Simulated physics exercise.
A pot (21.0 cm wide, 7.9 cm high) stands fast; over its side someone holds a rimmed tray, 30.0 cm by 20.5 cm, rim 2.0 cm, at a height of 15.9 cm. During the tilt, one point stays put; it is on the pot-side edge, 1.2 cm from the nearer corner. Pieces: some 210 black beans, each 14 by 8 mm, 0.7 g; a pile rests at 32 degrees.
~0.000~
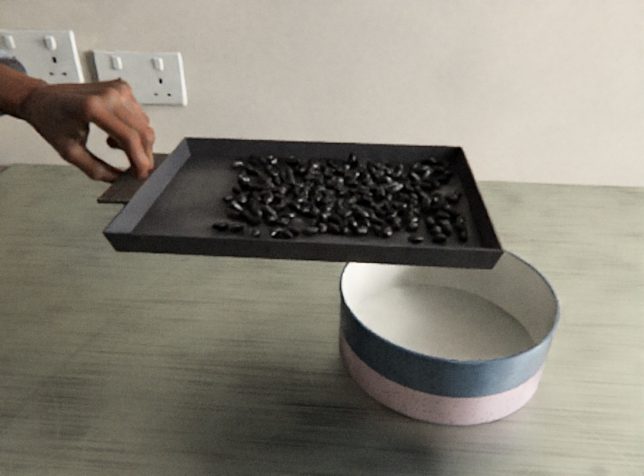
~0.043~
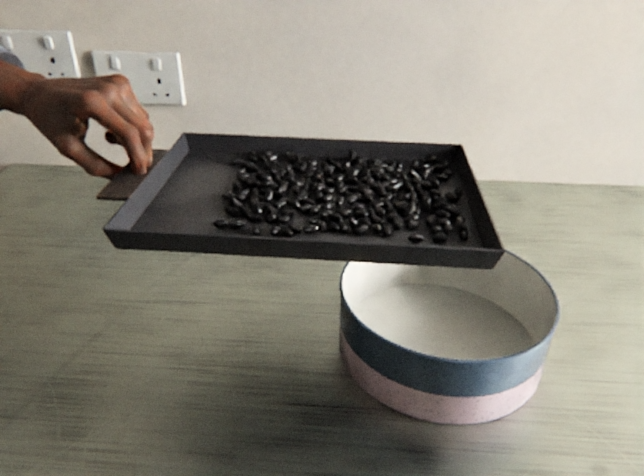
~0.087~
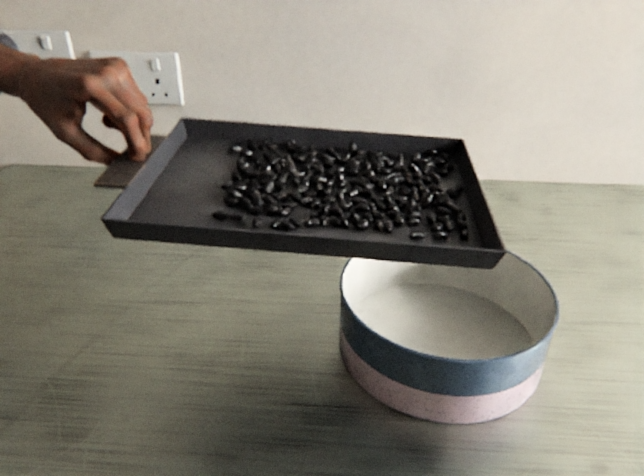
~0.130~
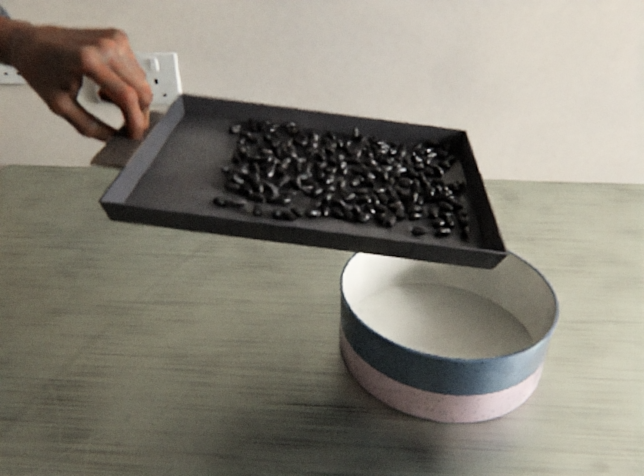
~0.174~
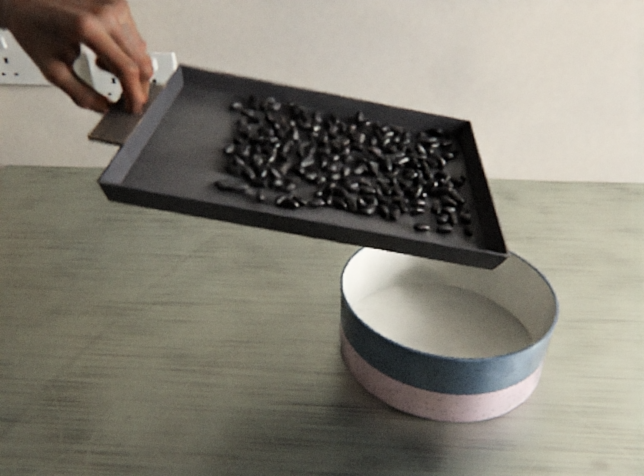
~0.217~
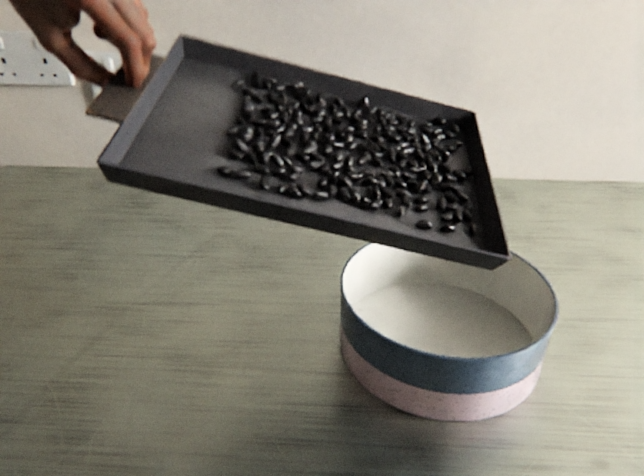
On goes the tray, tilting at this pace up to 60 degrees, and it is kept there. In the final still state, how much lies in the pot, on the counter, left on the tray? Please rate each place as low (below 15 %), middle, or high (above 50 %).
Pot: Low, counter: High, tray: Middle.
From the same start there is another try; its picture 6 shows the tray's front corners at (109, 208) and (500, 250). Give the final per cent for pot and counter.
Split: Pot = 0, counter = 20.
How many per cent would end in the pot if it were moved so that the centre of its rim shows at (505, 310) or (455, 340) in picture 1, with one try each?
About 45 and 60 per cent.
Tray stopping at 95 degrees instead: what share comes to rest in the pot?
Near 0 %, then.
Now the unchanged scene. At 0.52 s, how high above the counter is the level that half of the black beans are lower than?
The halfway line is at about 24 cm.
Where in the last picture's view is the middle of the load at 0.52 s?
Somewhere about (457, 160) in the last view.
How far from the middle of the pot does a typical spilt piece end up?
Some 20 cm, give or take.
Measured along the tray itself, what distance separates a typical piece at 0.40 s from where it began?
About 2 cm.
Then, at 0.40 s, tilt 41 degrees; the tray holds 100 %, the pot 0 %.
After 0.52 s, tilt 55 degrees; the tray holds 100 %, the pot 0 %.
After 0.77 s, tilt 60 degrees; the tray holds 45 %, the pot 0 %.
By 2.4 s all is still; pot 0 %, counter 65 %, tray 35 %.
